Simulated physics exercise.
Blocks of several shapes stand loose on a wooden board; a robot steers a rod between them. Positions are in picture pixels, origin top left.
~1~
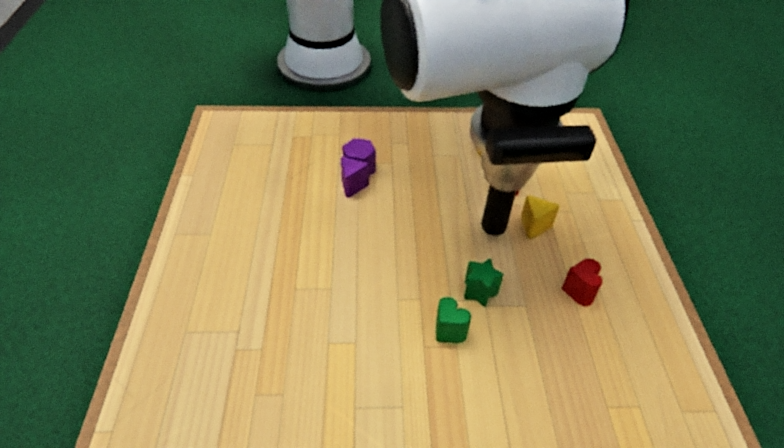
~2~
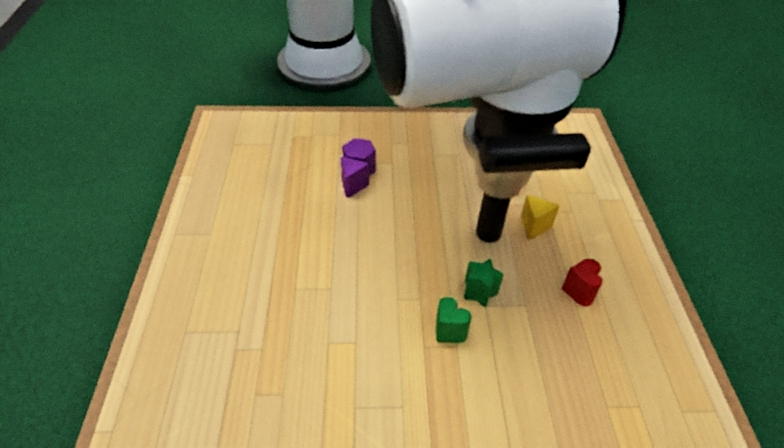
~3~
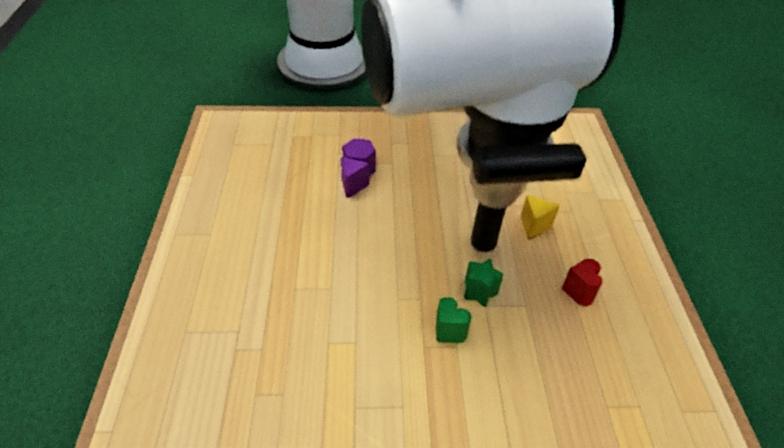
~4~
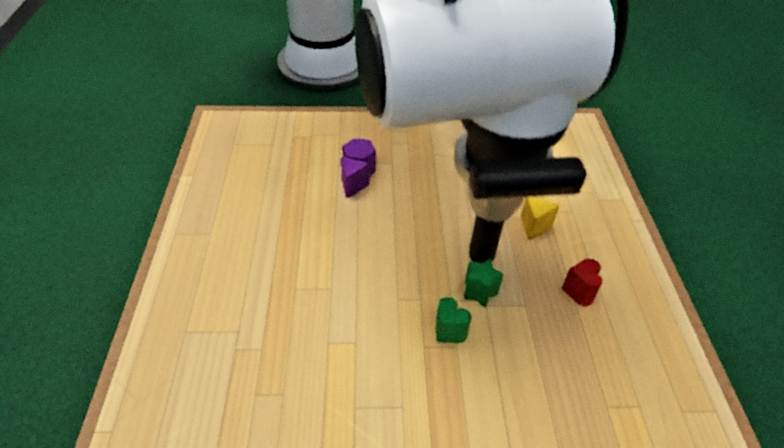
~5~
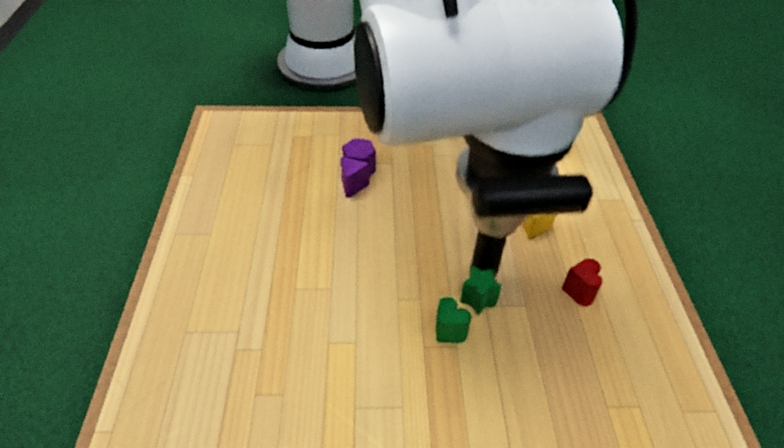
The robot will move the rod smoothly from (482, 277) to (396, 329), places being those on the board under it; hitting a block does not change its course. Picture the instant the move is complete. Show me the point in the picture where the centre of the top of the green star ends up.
I'd expect the centre of its top face to be at (473, 295).
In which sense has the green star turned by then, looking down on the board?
The green star rotates counterclockwise.
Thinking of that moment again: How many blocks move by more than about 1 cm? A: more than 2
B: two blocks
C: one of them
Choice C: One of them.
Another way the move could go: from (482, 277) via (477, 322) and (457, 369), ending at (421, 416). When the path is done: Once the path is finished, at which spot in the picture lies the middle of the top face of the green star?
My estimate: (445, 426).
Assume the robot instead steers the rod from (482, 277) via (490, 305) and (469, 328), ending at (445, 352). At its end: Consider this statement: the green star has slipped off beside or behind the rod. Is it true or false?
Verdict: False.
What follows on the original path. One third of the way, rod at (457, 287); green star at (476, 294), turned 35° anticlockwise.
Two thirds of the way, rod at (427, 304); green star at (473, 295), turned 55° anticlockwise.
At the end, rod at (396, 322); green heart-shaped block still; green star at (473, 295), turned 55° anticlockwise.
